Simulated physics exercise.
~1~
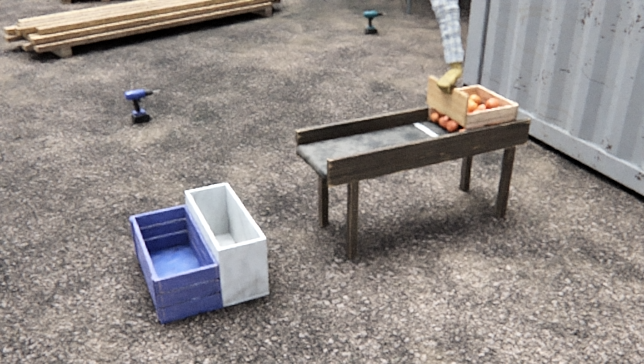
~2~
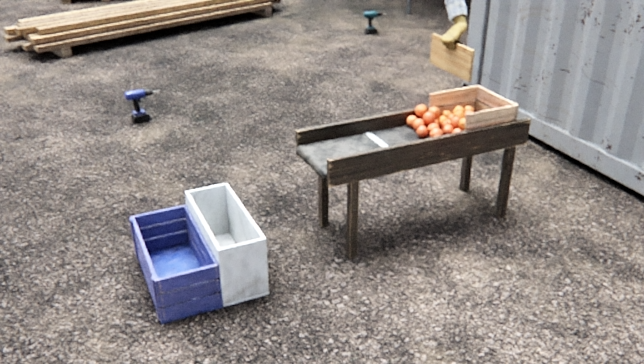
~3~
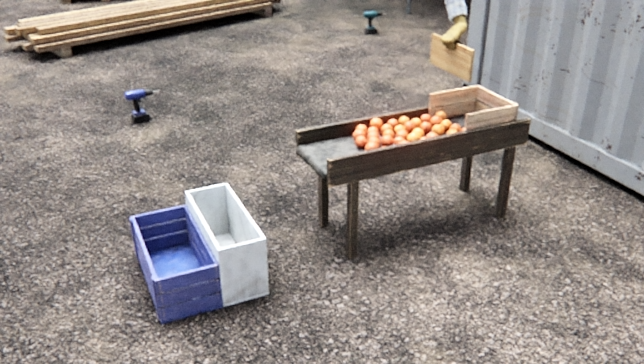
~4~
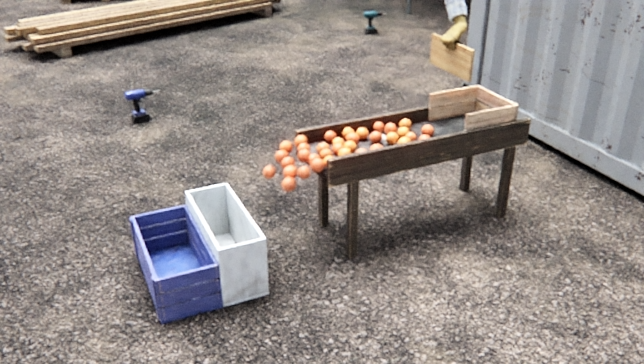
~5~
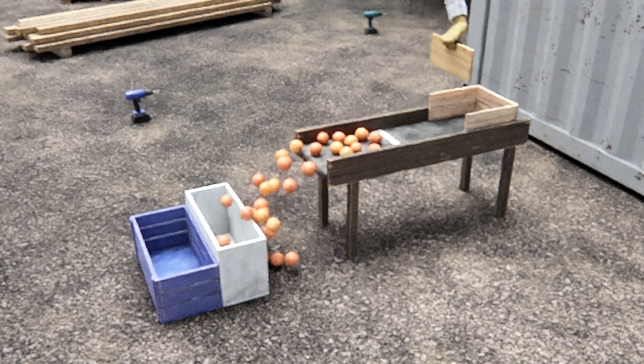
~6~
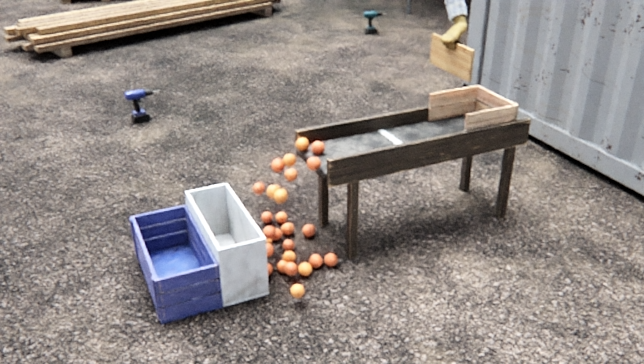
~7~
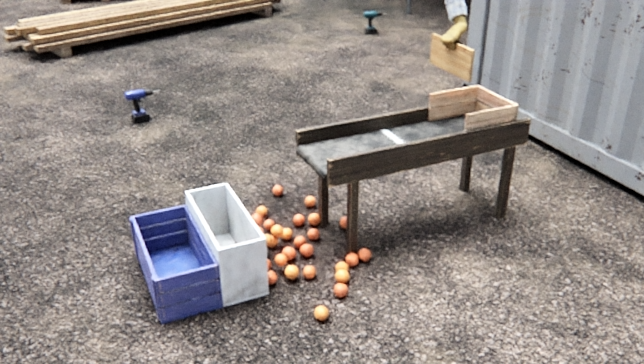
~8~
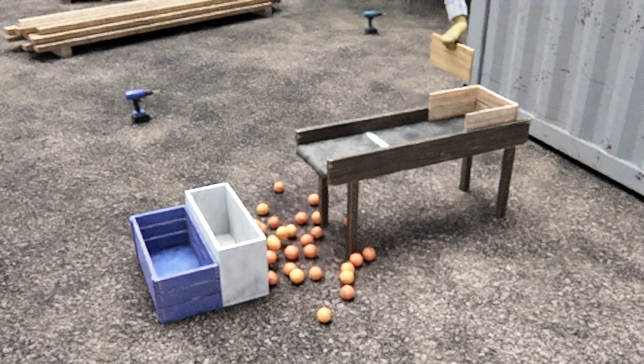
Gravel yard with a gate lifting and orange balls riding a belt left, most spilling onto the ground beside a white tub.
